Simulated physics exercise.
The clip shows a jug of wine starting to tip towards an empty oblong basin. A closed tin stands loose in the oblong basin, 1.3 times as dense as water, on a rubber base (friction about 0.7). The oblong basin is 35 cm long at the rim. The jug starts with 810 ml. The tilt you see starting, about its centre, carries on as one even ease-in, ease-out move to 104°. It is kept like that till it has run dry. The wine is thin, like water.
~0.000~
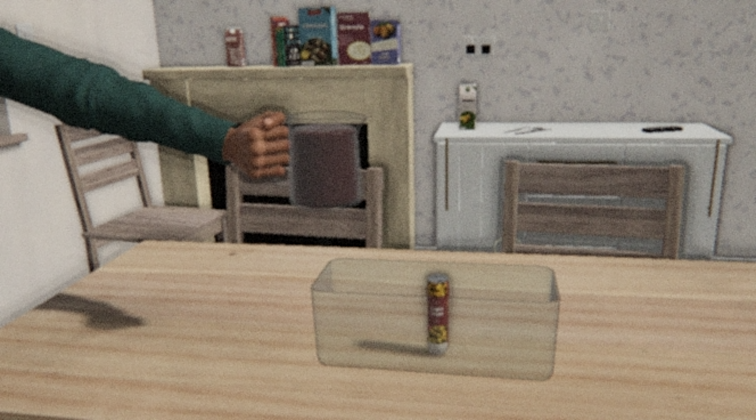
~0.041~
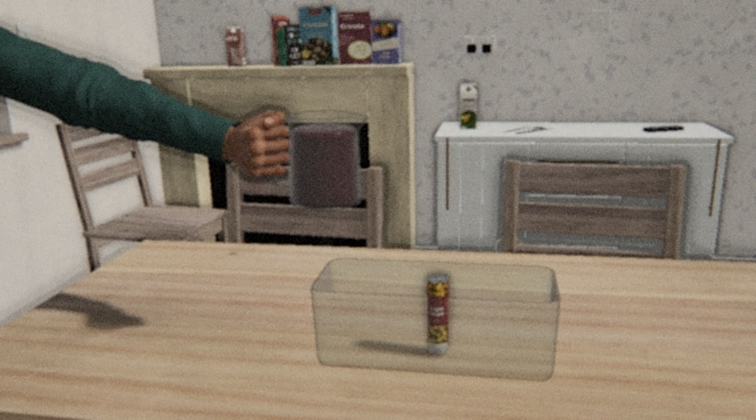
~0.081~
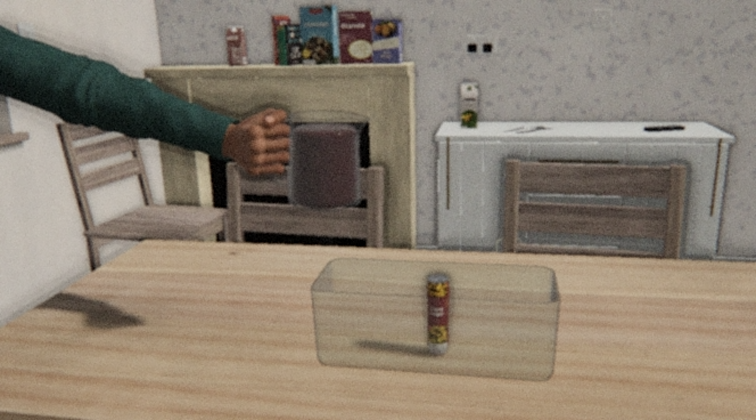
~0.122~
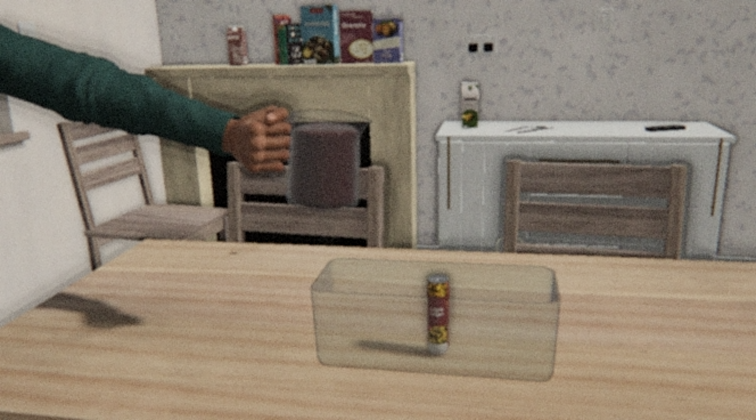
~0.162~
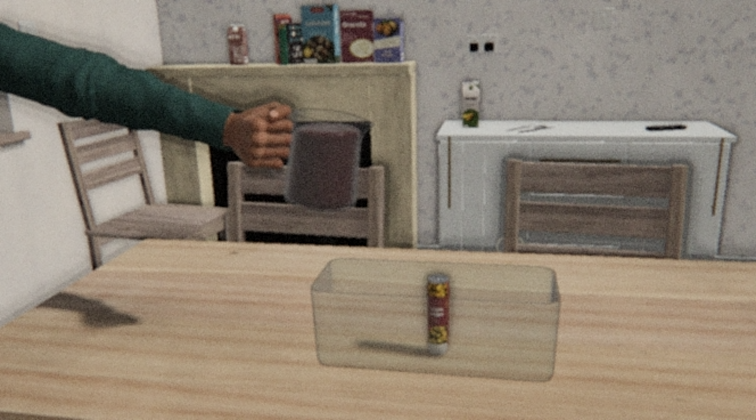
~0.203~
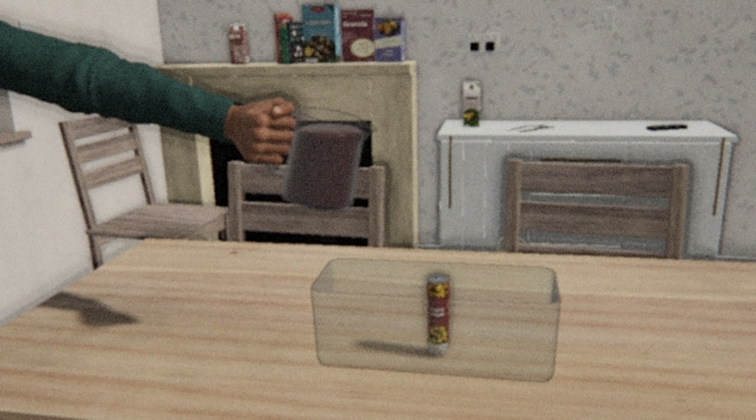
An arm in a dark green sleeve reaches in from the left, its fist beside a glass jug of dark wine, in a grey-walled room seen from across a pale wooden table. A clear oblong basin on the table holds a small red and yellow tin, with chairs, a mantelpiece of colourful packets and a white sideboard behind. The jug starts upright, then leans slightly rightward while the camera stays almost still.
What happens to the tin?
It goes over.
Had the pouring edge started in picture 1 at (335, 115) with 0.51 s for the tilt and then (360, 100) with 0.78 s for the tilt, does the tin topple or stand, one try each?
First it keeps standing; then it falls.
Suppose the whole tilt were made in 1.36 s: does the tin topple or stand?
Then it falls.
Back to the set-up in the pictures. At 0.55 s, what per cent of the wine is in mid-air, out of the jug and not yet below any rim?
Near 16 in a hundred.
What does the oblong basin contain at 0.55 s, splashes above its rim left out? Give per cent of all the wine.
Near 1 in a hundred.
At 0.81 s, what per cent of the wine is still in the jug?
About 34 per cent.
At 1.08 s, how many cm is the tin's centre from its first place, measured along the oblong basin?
Some 9 cm.
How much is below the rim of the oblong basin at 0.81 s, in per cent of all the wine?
Some 38 per cent.
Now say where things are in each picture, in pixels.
It leans 0°; its right rim is at (368, 117); the wine meets the walls at (294, 129) and (357, 129); the oblong basin's rim runs from (321, 275) to (556, 285); the tin's top is at (438, 282), in the first frame.
It leans 1°; its right rim is at (369, 117); the wine meets the walls at (294, 128) and (358, 129), in the second frame.
It leans 2°; its right rim is at (370, 118); the wine meets the walls at (294, 127) and (358, 129), in the third frame.
It leans 5°; its right rim is at (372, 121); the wine meets the walls at (295, 128) and (360, 130), in the fourth frame.
It leans 9°; its right rim is at (375, 124); the wine meets the walls at (297, 129) and (362, 131), in the fifth frame.
It leans 13°; its right rim is at (377, 129); the wine meets the walls at (297, 138) and (366, 132), in the sixth frame.
After 0.55 s the tilt is 73° and 82 per cent is still to pour; the tin stands where it began.
After 0.81 s the tilt is 103° and 34 per cent is still to pour; the tin stands where it began.
After 1.08 s the tilt is 104° and 8 per cent is still to pour; the tin lies on its side.
After 1.37 s the tilt is 104° and 1 per cent is still to pour; the tin lies on its side.
In the end the tin lies on its side.
